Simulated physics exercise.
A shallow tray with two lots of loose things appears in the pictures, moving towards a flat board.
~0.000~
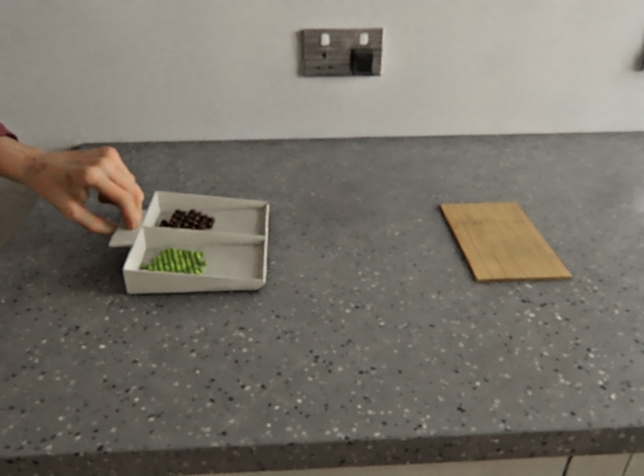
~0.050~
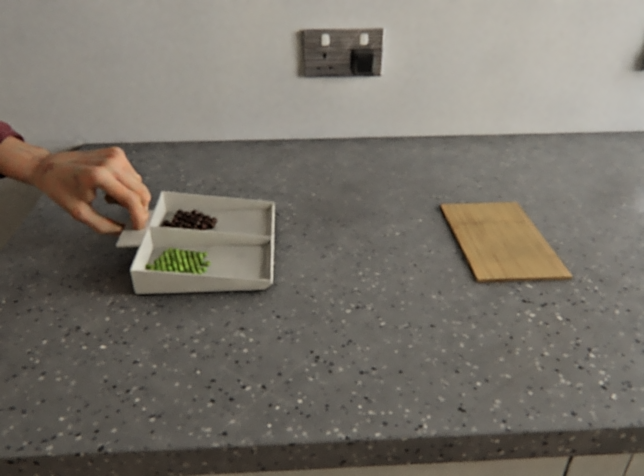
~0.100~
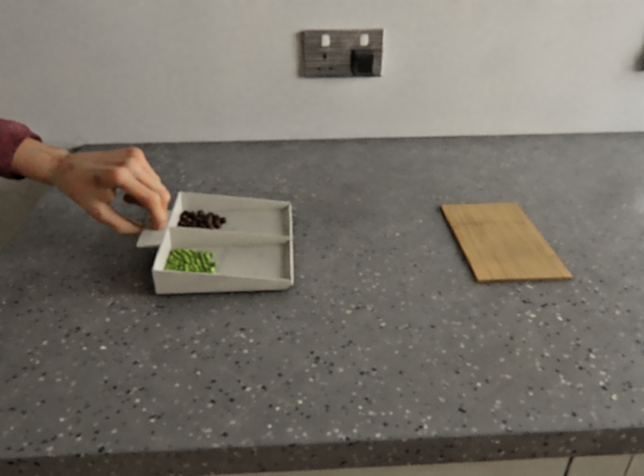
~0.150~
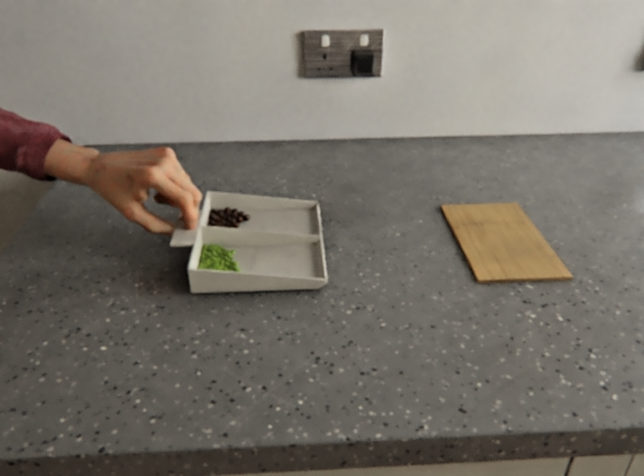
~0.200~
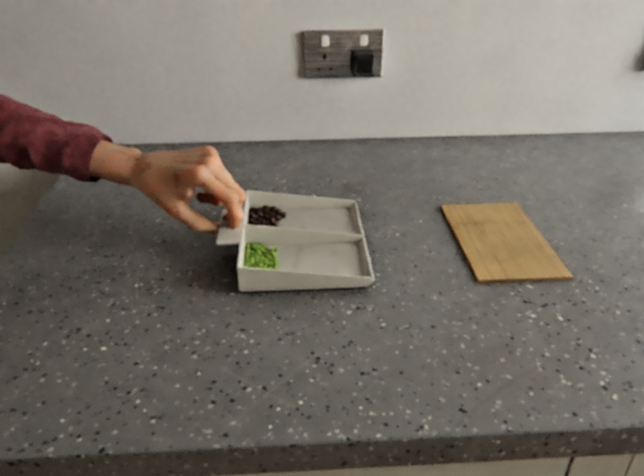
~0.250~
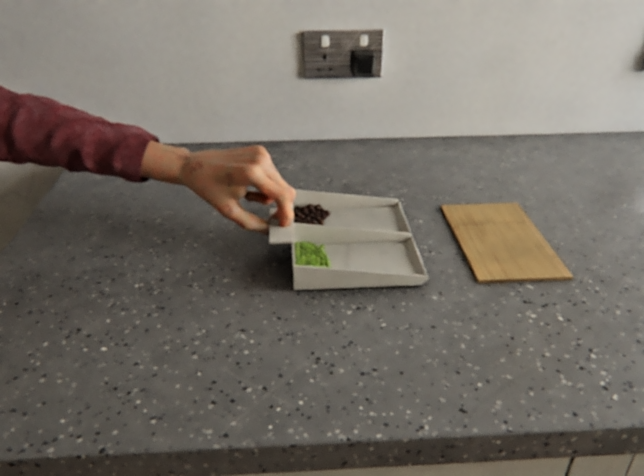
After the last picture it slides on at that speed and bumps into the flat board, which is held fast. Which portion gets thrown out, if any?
Near portion: Has some escape; far portion: Has some escape.
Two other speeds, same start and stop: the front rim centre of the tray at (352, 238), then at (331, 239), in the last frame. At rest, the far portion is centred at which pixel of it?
Lab note: Centre at rest close to (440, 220), then close to (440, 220).
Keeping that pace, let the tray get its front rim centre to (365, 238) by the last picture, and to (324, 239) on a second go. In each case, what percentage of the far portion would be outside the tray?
In turn 30 and 0 in a hundred.
Around 0.29 s, tray still sliding, front rim near (444, 235); near portion all inside; far portion all inside.
Around 0.42 s, tray stopped at the flat board; near portion a small part out of the tray; far portion a stray few out of the tray.
Around 0.63 s, tray stopped at the flat board; near portion about half out of the tray; far portion about half out of the tray.
Finally (1.4 s), tray stopped at the flat board; near portion about half out of the tray; far portion about half out of the tray.
